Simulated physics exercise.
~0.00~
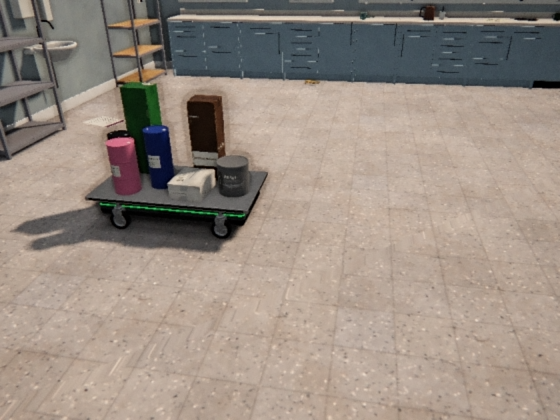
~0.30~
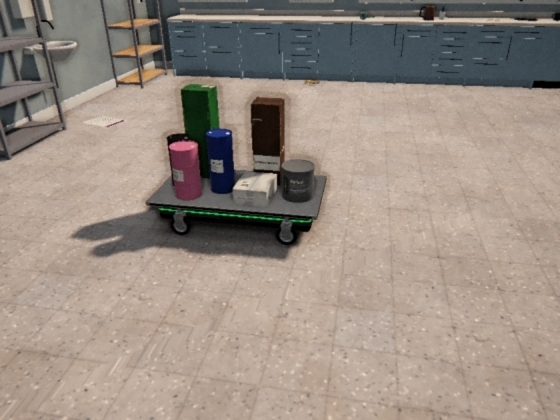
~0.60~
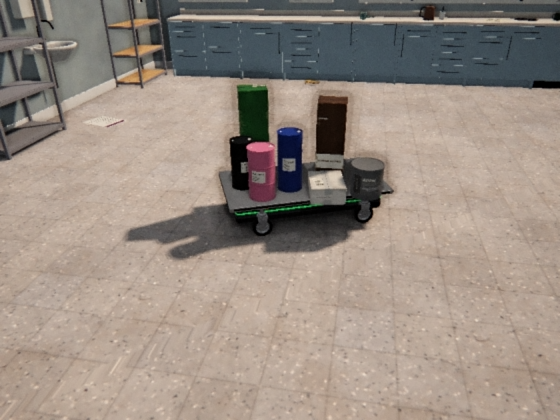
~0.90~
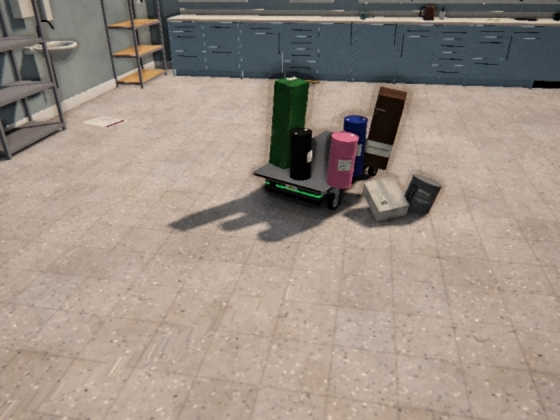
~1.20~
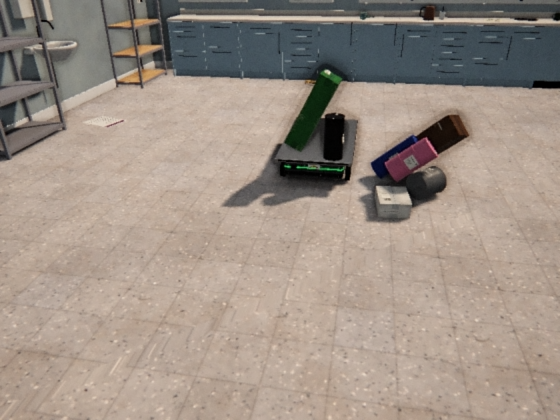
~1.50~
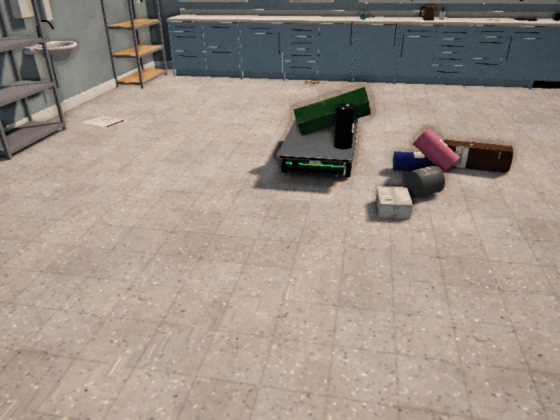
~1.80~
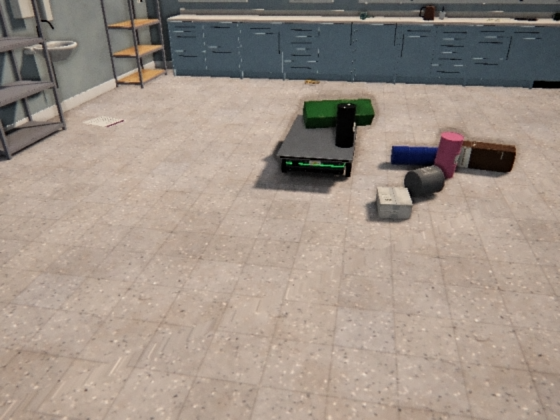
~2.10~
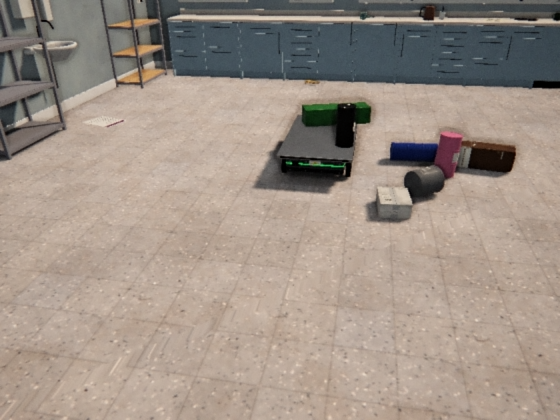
A flat wheeled cart rolls rightward across a tiled room, seen from above, with blue cabinets behind and shelves at left. On its grey deck stand a tall green box and a brown box at the back, black, pink and blue canisters, a white parcel and a grey pail. As the cart turns away toward the cabinets, the parcel and pail slide off the right side, followed by the blue and pink canisters and the tipping brown box. The green box then topples across the deck as the cart stops. The black canister stays upright beside it, while the other five items rest on the floor.
